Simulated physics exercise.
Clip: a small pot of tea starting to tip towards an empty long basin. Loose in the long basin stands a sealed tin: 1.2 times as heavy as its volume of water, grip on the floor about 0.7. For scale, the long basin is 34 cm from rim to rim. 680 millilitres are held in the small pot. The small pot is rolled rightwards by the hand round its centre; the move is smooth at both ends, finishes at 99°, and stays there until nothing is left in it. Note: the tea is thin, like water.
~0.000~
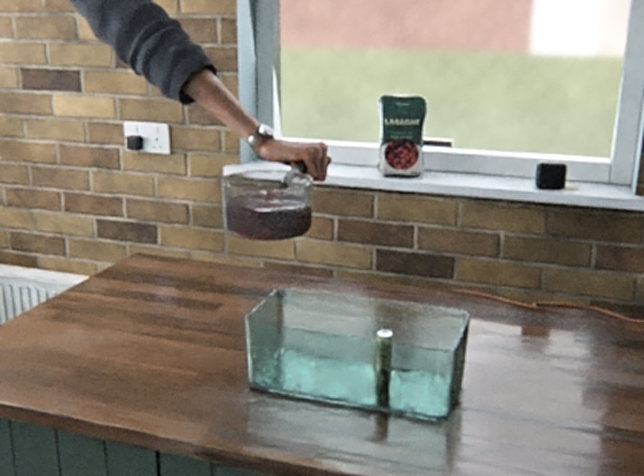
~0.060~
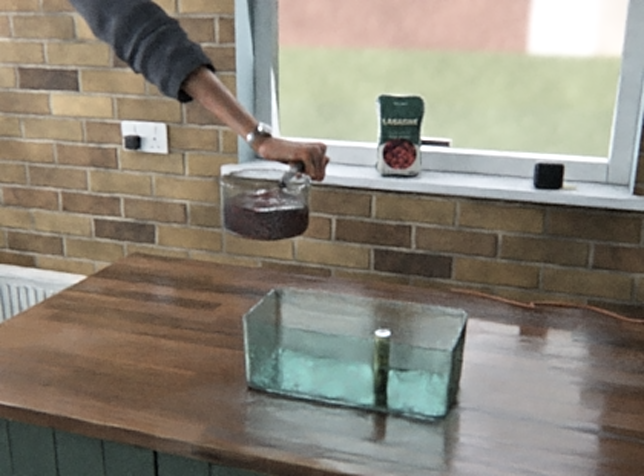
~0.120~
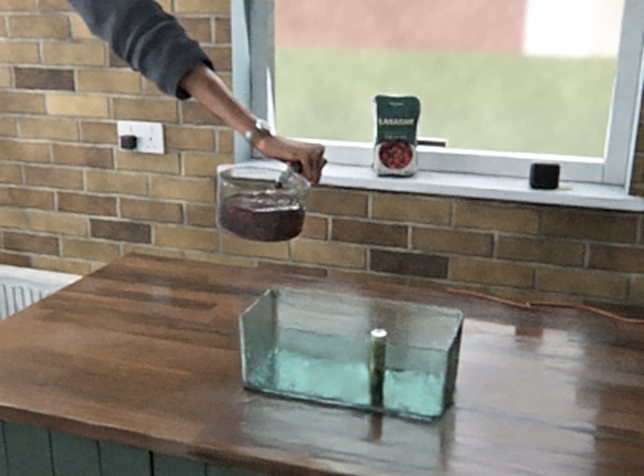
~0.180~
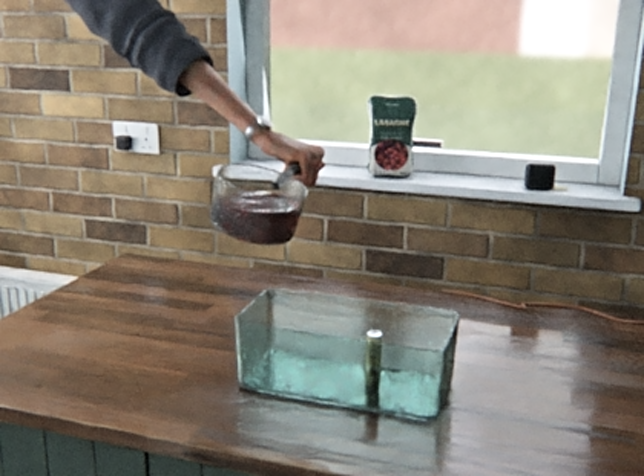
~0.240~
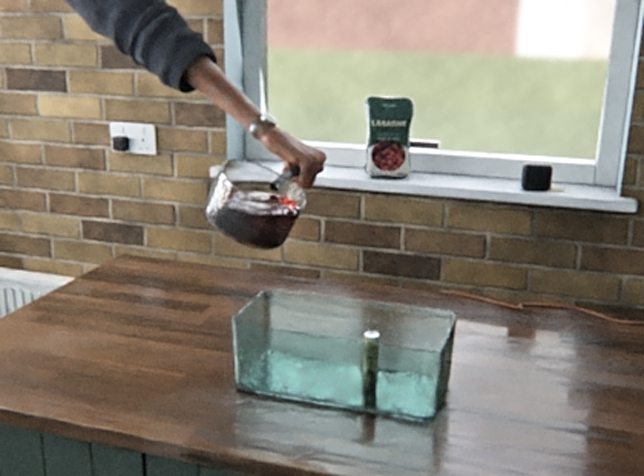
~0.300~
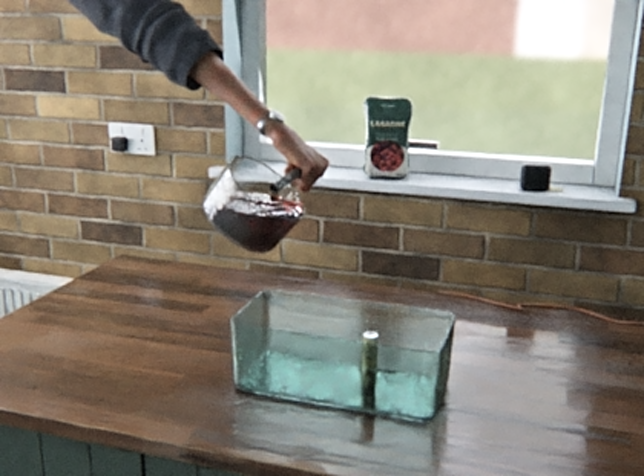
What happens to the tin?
Bet it holds up.
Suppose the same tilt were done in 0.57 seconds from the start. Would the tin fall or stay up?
Outcome - the tin remains standing.
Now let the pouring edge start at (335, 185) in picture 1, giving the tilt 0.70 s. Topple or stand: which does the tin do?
Then it topples.
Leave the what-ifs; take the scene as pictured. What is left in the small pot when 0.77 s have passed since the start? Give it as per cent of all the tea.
I'd say some 12 per cent remains.
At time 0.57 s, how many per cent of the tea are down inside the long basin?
Roughly 14 per cent.
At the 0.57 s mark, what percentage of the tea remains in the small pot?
About 40 per cent.
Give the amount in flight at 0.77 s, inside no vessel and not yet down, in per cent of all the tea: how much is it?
Near 12 percent.
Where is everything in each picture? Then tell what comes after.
In the first picture, it leans 0°; its right rim is at (310, 184); the tea meets the walls at (231, 198) and (309, 205); the long basin's rim runs from (262, 304) to (463, 332); the tin's top is at (385, 336).
In the second picture, it leans 2°; its right rim is at (308, 185); the tea meets the walls at (228, 197) and (307, 205).
In the third picture, it leans 7°; its right rim is at (306, 190); the tea meets the walls at (225, 197) and (303, 205).
In the fourth picture, it leans 15°; its right rim is at (304, 197); the tea meets the walls at (219, 196) and (300, 207).
In the fifth picture, it leans 26°; its right rim is at (302, 208); the tea meets the walls at (215, 196) and (299, 209).
In the sixth picture, it leans 38°; its right rim is at (300, 219); the tea meets the walls at (213, 194) and (302, 212).
After 0.57 s the tilt is 91° and 39 per cent is still to pour; the tin stands where it began.
After 0.77 s the tilt is 99° and 13 per cent is still to pour; the tin stands where it began.
After 0.98 s the tilt is 99° and 3 per cent is still to pour; the tin stands where it began.
After 1.20 s the tilt is 99° and 1 per cent is still to pour; the tin stands where it began.
In the end the tin stands where it began.
